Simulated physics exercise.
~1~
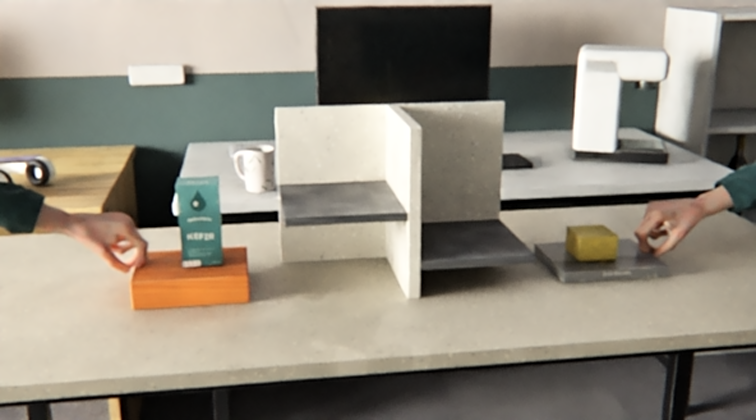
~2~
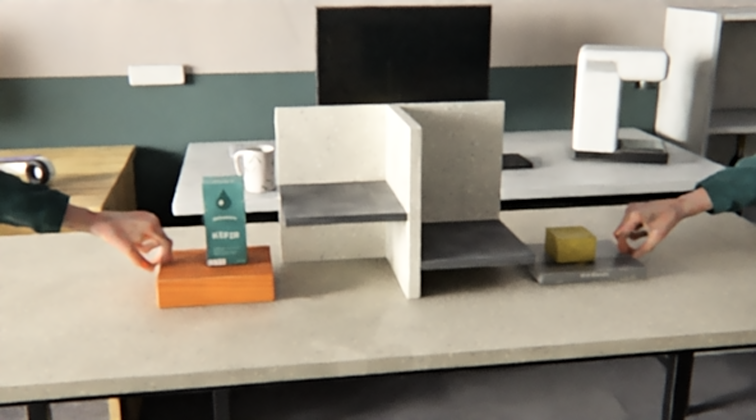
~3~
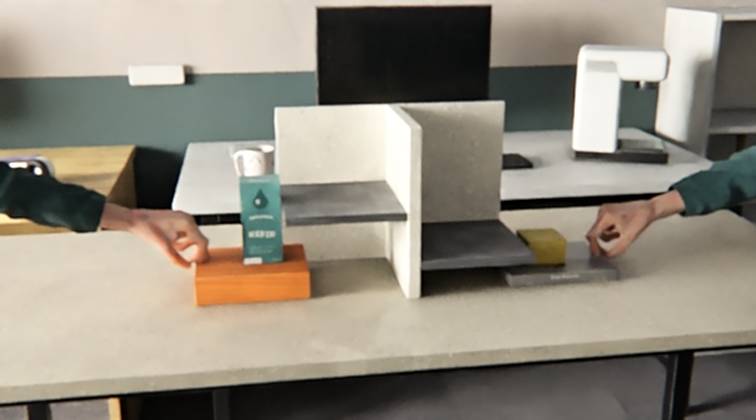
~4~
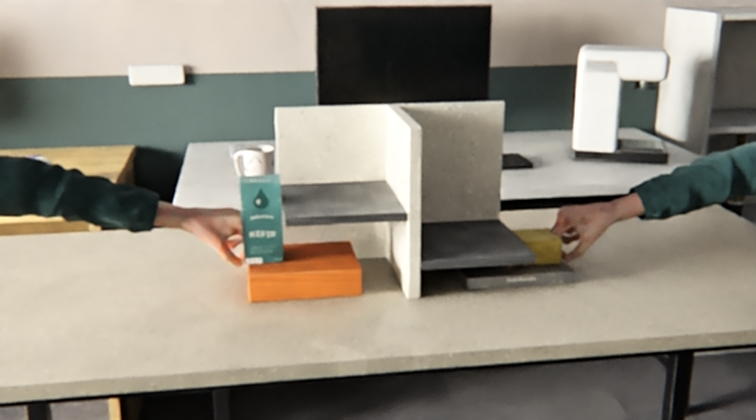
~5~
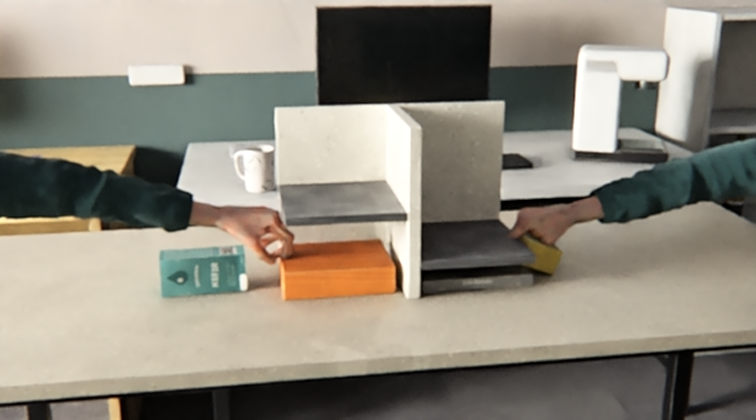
The clip opens on a light stone table holding a pale stand with two dark shelves, an orange board carrying an upright turquoise carton to the left, and a grey slab carrying a yellow block to the right. Two hands, one on each side, slide the loaded carriers inward. The carton meets the left shelf's edge and stops while the orange board continues beneath it. On the right, the block is blocked by the lower shelf as the slab slips under. Finally, the carton lies on its side on the table, and the block sits tilted at the shelf's edge beside the hand.
